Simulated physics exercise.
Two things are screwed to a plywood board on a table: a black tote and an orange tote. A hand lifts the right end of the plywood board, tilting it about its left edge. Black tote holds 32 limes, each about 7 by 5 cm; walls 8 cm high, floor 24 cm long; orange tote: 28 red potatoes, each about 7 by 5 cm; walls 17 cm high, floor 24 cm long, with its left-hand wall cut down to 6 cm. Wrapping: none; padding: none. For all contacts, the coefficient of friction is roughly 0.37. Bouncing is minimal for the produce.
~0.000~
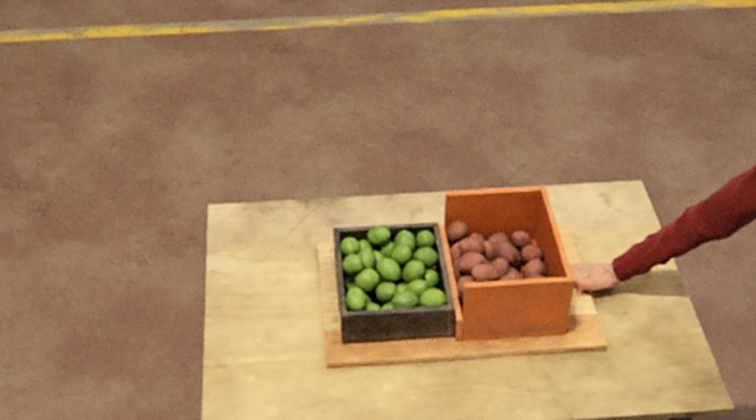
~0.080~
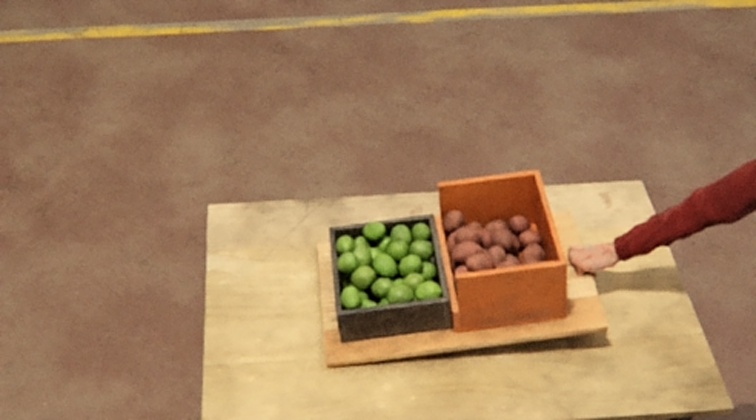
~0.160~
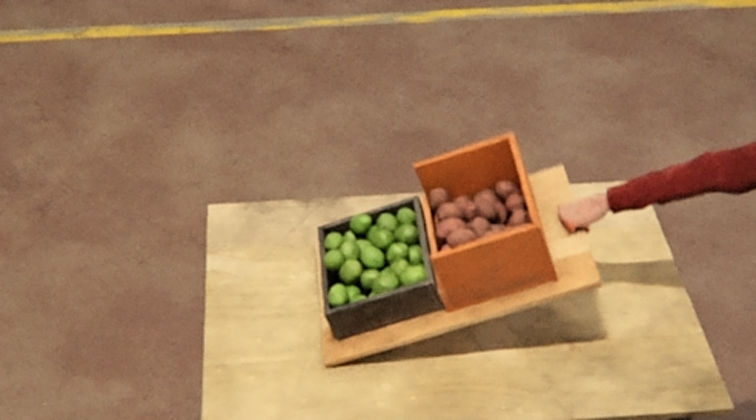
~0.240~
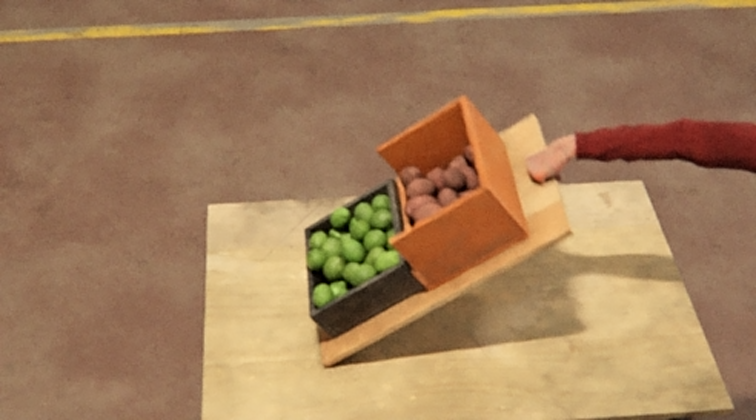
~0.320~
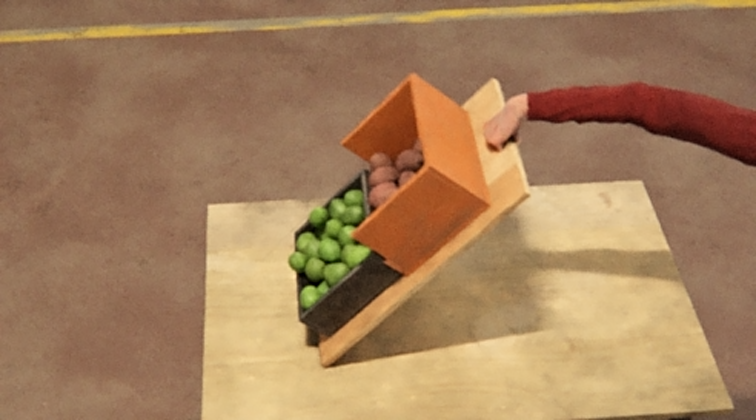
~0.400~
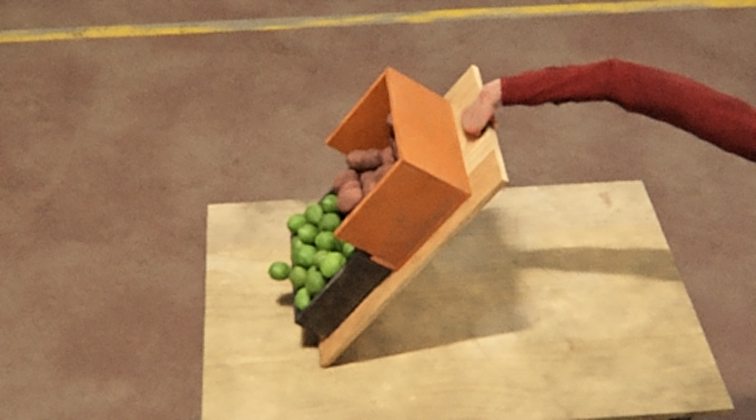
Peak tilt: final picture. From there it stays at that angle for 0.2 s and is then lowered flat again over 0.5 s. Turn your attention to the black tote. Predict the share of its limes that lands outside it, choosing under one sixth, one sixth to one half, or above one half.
My money is on a spill of a sixth up to half of the load.
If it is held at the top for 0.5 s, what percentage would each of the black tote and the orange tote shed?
With that change, black tote sheds 30 percent and orange tote sheds 70 percent.
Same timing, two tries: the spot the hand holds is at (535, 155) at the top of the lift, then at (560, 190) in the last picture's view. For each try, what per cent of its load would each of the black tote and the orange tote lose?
Loss per try - black tote 10 / 0 percent, orange tote 10 / 0 percent.
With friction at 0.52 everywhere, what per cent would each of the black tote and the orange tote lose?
In that case black tote 20, orange tote 70 per cent.
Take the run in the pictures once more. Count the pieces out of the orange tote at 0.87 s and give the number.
Out so far from the orange tote: Around 20.
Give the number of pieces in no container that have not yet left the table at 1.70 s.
Near 12, give or take.
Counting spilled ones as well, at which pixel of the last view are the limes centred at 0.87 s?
Roughly (345, 269).
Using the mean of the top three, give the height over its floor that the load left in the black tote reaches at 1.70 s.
Around 11 centimetres high.
After 0.61 s, tilt 54°; the black tote is down by 5 of 32 and the orange tote is down by 15 of 28.
After 0.87 s, tilt 24°; the black tote is down by 9 of 32 and the orange tote is down by 20 of 28.
After 1.23 s, tilt 0°; the black tote is down by 9 of 32 and the orange tote is down by 20 of 28.
Outcome (at 1.70 s), the black tote is down by 9 of 32 and the orange tote is down by 20 of 28. Asked share, 9 of 32, 28 per cent.
